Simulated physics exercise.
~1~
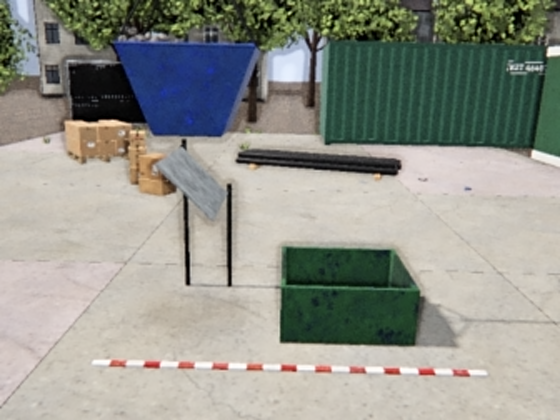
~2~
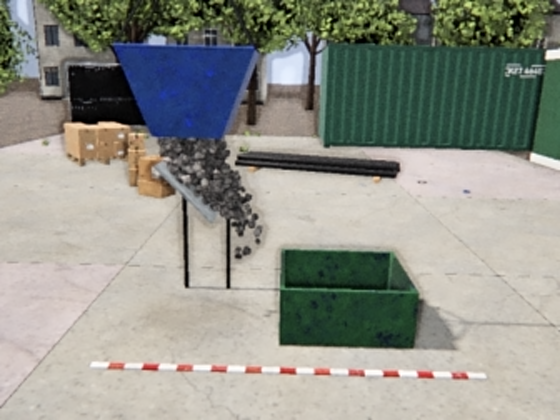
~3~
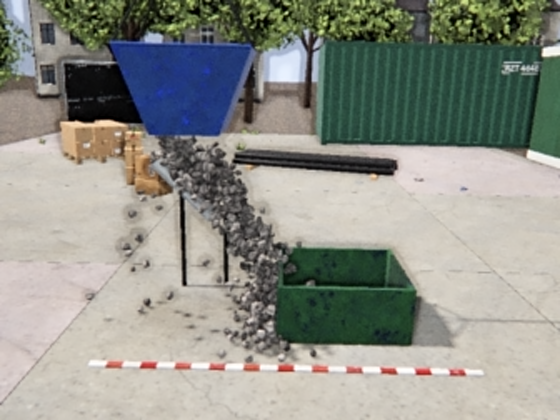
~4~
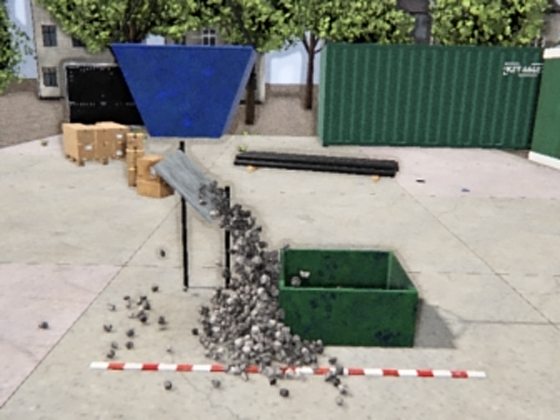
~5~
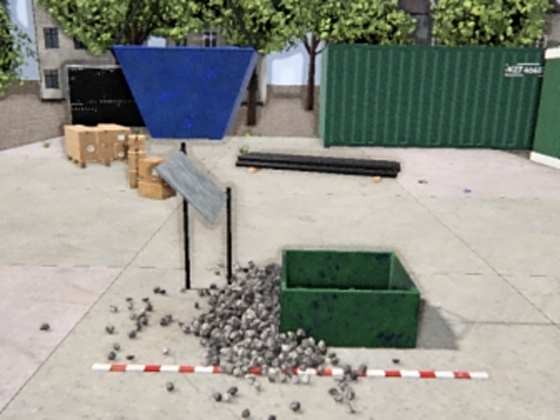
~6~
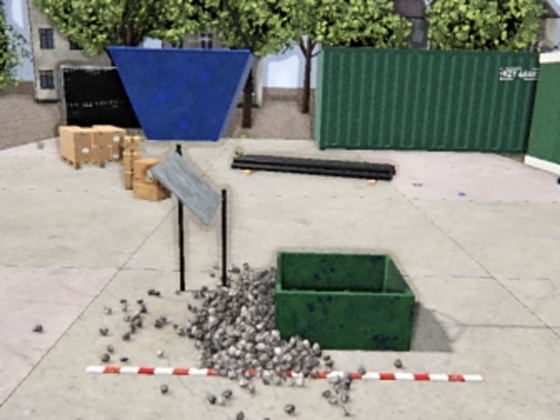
In a paved yard, grey stones pour from a blue skip down a steel slope, mostly missing the green bin.
